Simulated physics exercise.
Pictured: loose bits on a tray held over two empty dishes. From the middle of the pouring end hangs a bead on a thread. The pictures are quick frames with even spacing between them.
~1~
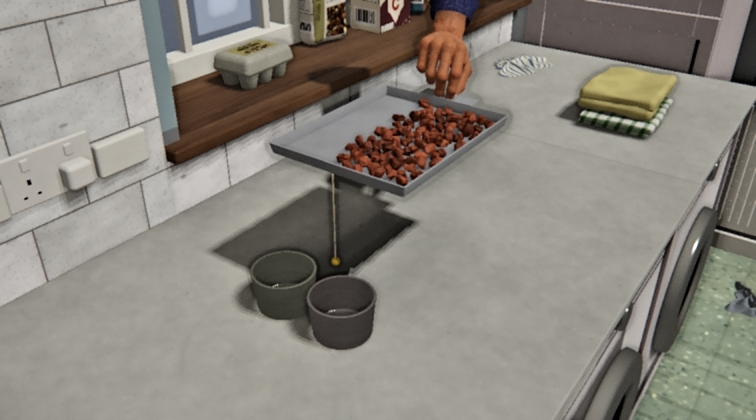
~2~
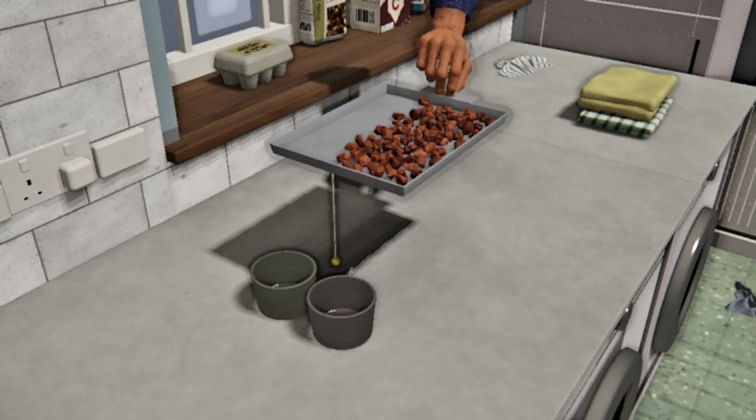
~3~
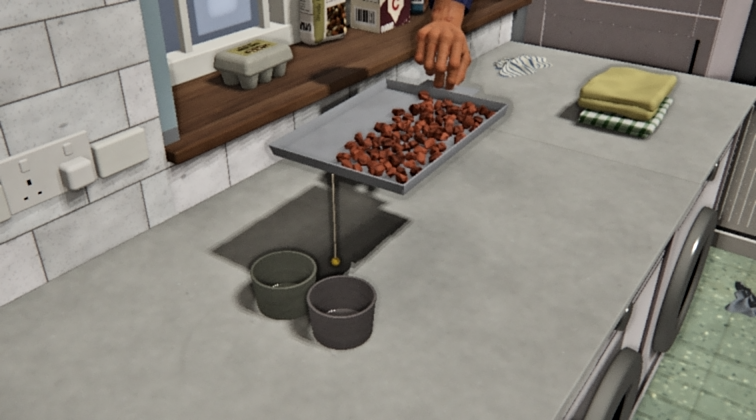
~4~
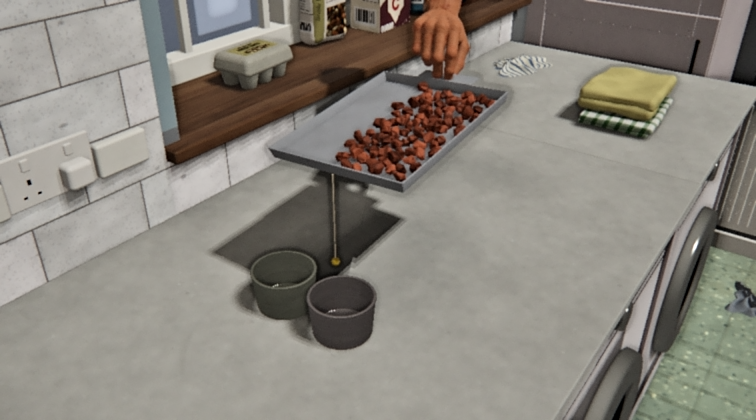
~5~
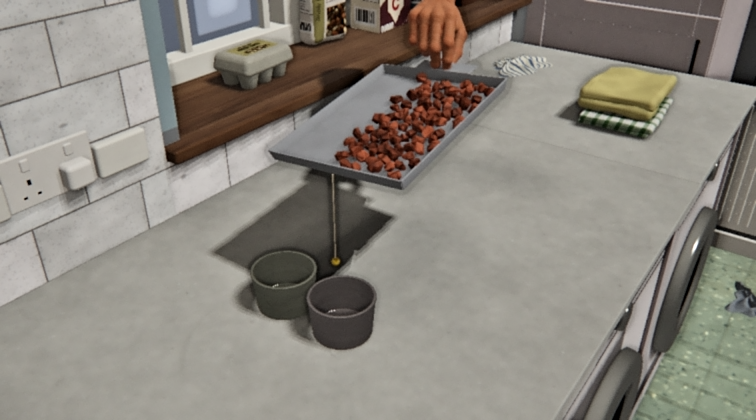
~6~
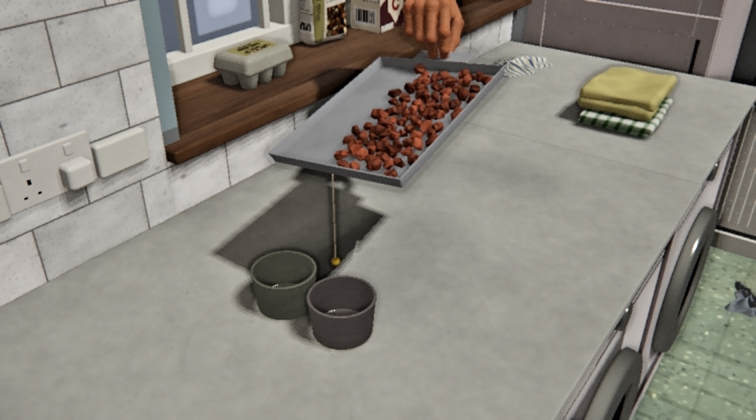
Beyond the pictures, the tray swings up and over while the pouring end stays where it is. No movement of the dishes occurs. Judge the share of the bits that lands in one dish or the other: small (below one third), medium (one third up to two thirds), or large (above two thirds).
The share is medium.
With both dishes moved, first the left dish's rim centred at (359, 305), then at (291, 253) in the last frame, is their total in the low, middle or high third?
Position 1 - under a third; position 2 - in the middle band.
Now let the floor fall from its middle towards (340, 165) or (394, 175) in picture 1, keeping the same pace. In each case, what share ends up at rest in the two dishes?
Respectively 60 % and 20 %.
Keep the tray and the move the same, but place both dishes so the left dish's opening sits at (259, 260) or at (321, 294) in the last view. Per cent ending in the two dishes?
Near 60 % and 0 %.
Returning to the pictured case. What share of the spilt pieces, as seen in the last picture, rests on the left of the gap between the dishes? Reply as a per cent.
I'd guess close to 90 %.
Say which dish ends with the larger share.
Simple - that is the left-placed one.
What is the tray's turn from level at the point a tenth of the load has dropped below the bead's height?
Somewhere near 70°.
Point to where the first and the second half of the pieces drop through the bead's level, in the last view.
First close to (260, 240), next close to (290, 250).
Soon after the last picture, tray tipped steeply; nearly all on the tray; a stray few in the left dish; a small part in the air.
A little later, tray tipped right over; a small part on the tray; about a quarter in the left dish; about a third outside both; about a quarter in the air.
Later still, tray tipped past a quarter turn; about half in the left dish; about half outside both.
At rest, tray tipped past a quarter turn; none in the right dish; about half in the left dish; about half outside both.
